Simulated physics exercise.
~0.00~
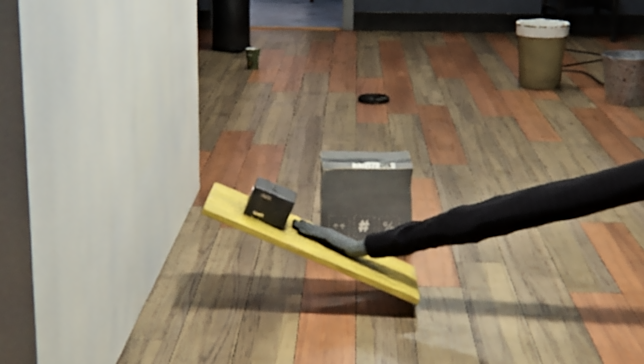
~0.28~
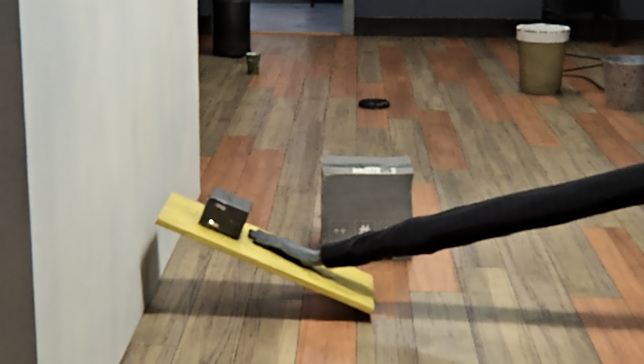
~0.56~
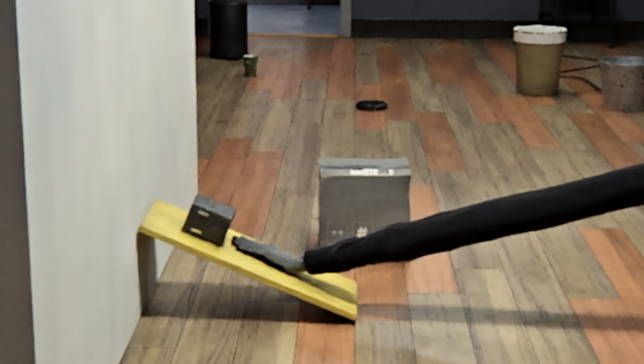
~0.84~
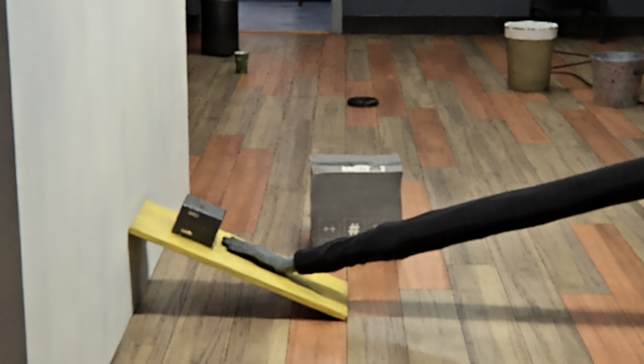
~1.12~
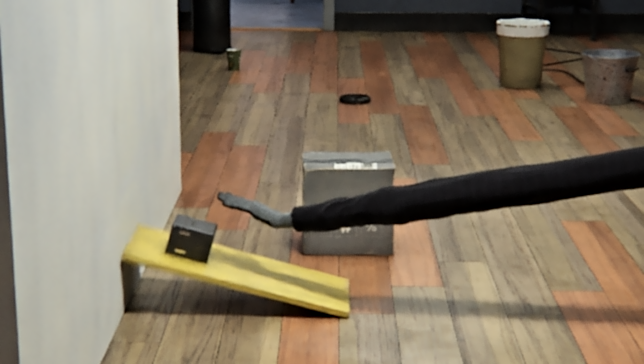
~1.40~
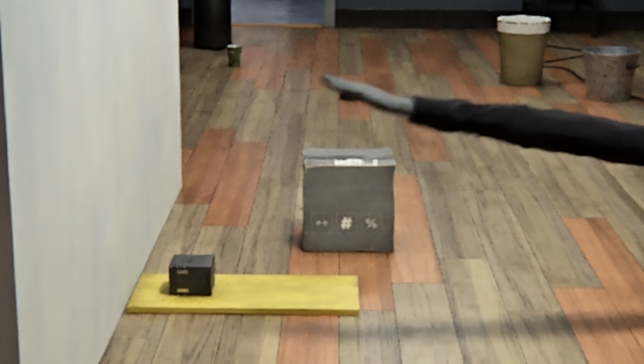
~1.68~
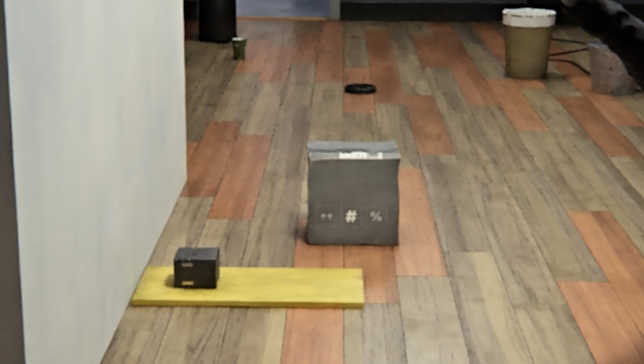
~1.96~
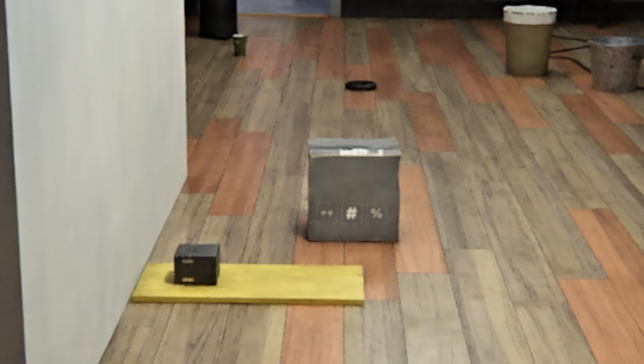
A dark-sleeved arm leaned a long yellow board, with a small black box on it, against the pale wall at left and let go. The board slid down and ended flat on the wooden floor, the box still on top.
